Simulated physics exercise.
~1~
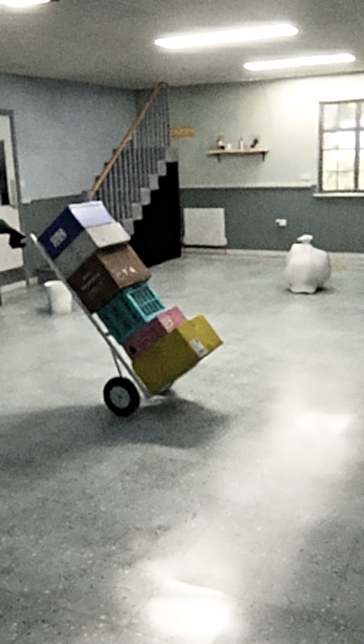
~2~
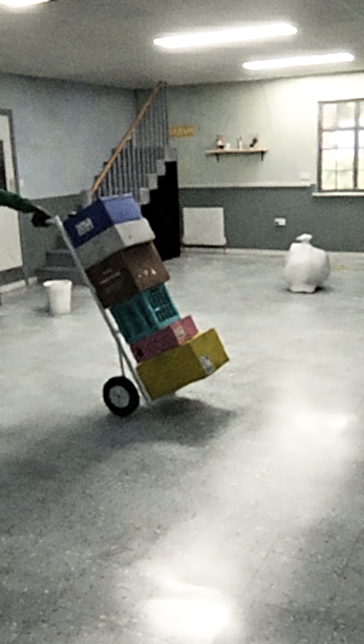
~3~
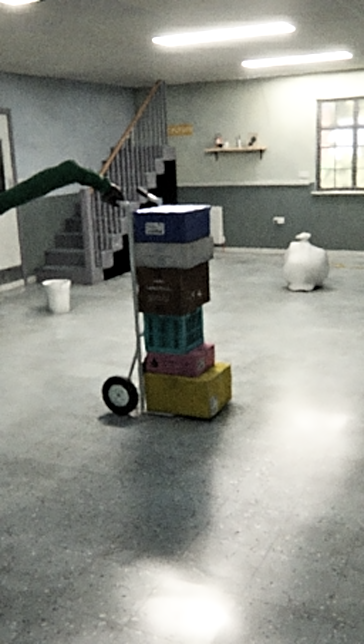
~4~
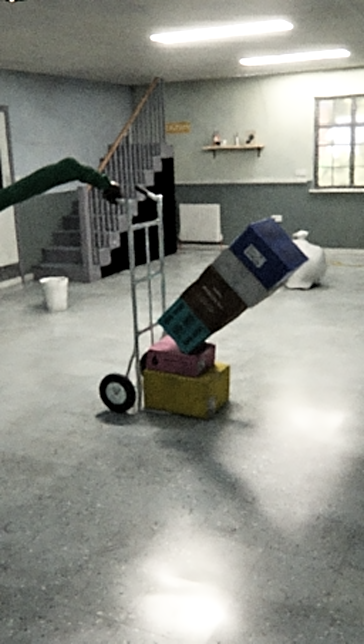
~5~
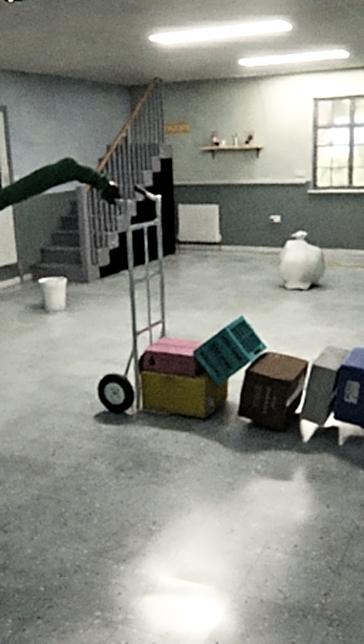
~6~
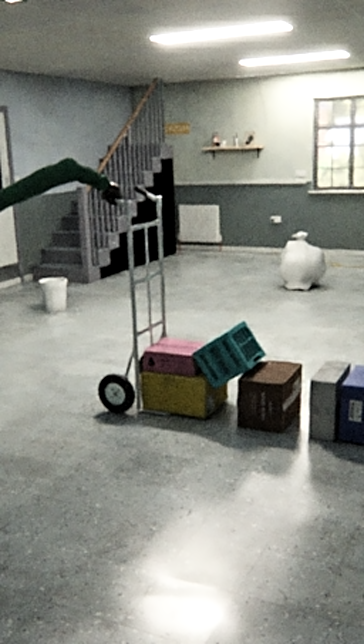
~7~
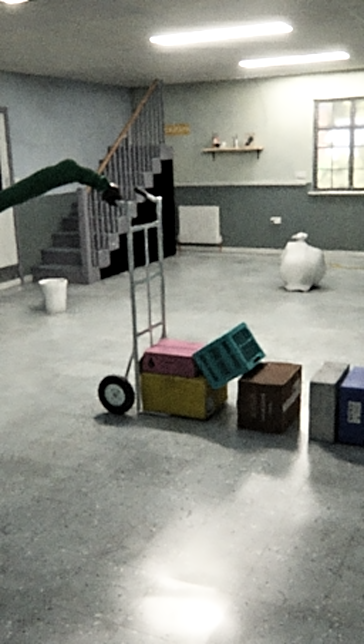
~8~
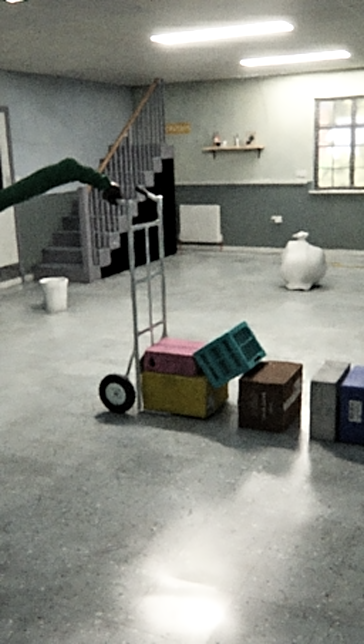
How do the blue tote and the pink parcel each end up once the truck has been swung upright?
The blue tote falls from the top of the stack and ends on the floor at the far right. The pink parcel stays in its place on top of the yellow parcel.
